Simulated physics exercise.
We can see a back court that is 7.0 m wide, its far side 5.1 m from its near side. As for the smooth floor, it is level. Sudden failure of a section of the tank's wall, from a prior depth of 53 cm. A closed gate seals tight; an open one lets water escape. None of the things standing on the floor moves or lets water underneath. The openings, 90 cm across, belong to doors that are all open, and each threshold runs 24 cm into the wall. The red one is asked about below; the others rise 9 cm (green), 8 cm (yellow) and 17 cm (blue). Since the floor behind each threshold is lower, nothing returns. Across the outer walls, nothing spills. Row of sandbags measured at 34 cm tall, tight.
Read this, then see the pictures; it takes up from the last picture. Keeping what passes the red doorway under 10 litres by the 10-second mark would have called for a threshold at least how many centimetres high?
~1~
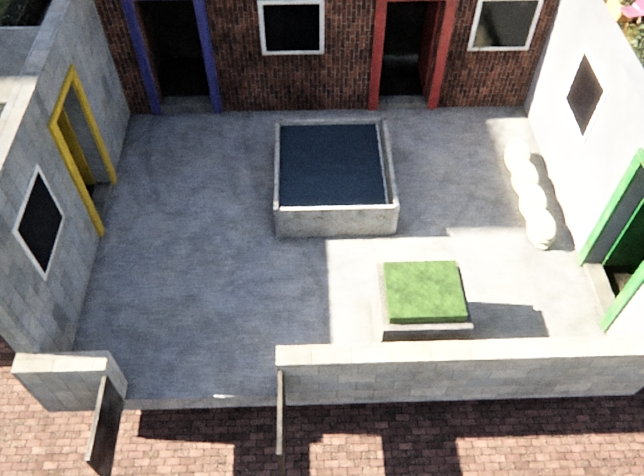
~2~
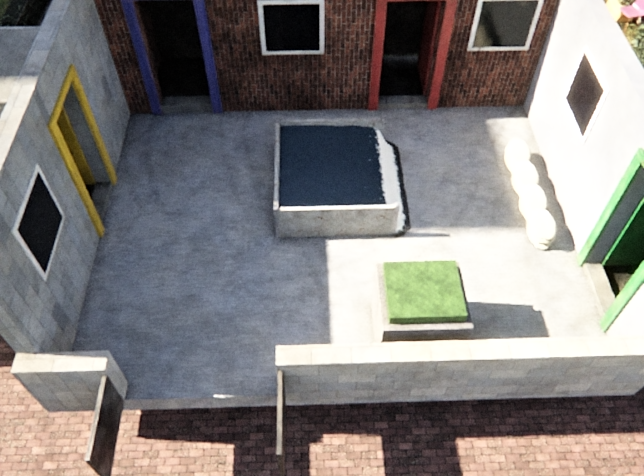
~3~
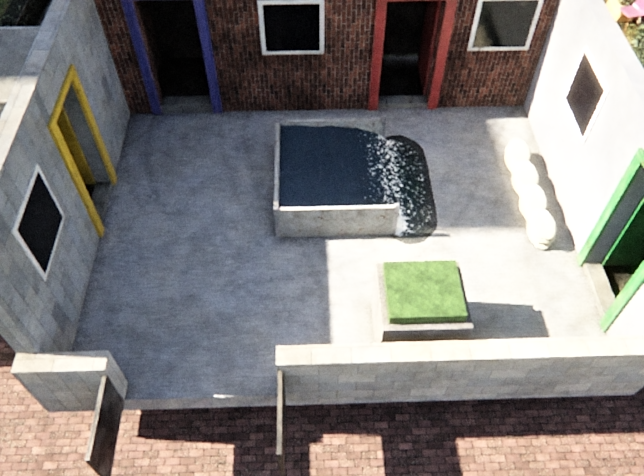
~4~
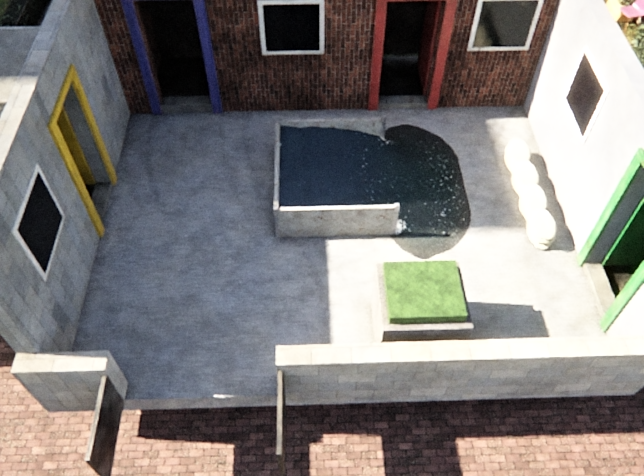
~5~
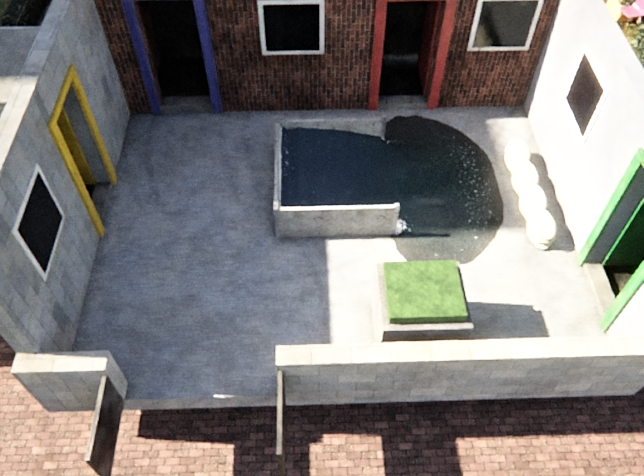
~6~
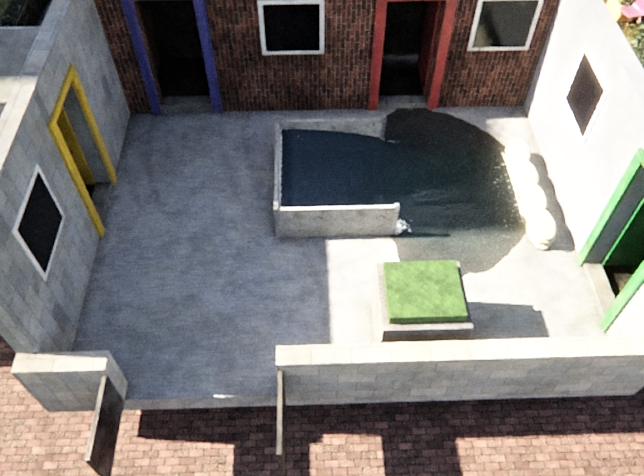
It would have called for about 6.5 cm.
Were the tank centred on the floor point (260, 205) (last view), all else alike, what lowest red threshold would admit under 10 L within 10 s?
About 7.5 centimetres.
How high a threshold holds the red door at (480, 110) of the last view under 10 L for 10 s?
About 25 cm.
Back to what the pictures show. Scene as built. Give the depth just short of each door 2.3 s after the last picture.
Depths in cm: Green 8, red 9, yellow 0, blue 0.
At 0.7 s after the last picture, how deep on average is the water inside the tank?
24 cm, roughly.
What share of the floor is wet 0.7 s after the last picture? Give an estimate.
Wet share: Around 25 %.
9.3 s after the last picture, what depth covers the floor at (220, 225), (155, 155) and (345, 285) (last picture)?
Roughly 2, 4 and 3 centimetres.
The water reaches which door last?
Yellow, last of all.
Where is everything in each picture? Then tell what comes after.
The first frame shows the tank at (333, 165) is whole and still, 53 cm deep; the red door at (409, 61) is dry.
In the second frame, water pours out at (386, 180) and has run 0.2 m, to (403, 228); about 4 cm deep outside, 53 cm at the back.
In the third frame, water pours out at (386, 181) and has run 0.7 m, to (423, 167); about 9 cm deep outside, 53 cm at the back.
In the fourth frame, water pours out at (386, 182) and has run 1.2 m, to (464, 217); about 8 cm deep outside, 52 cm at the back.
In the fifth frame, the gap is at (386, 182), the front 1.7 m out at (497, 208); the back of the tank holds 44 cm.
In the sixth frame, the gap is at (386, 182), the front 2.1 m out at (503, 153); the back of the tank holds 46 cm; the red door at (409, 61), 2.0 m from the gap, is still 0.5 m from the nearest water.
Then, 0.7 s after the last picture water covers 25 % of the floor, deepest (34 cm) near (511, 190); 4 cm at the red door, 0 litres in over its 9 cm threshold.
Then, 2.3 s after the last picture water covers 35 % of the floor, deepest (24 cm) near (519, 114); 9 cm at the red door, 0 litres in over its 9 cm threshold.
Then, 9.3 s after the last picture water covers 90 % of the floor, deepest (11 cm) near (65, 383); 7 cm at the red door, 1 litre in over its 9 cm threshold.
At the red door as built, the water peaked near 9 cm, 2.7 s after the last picture.
With a threshold of 6 cm, 15 litres would have come in within the 10 s; with 8 cm, 4 litres. So under 10 litres takes about 6.5 cm.
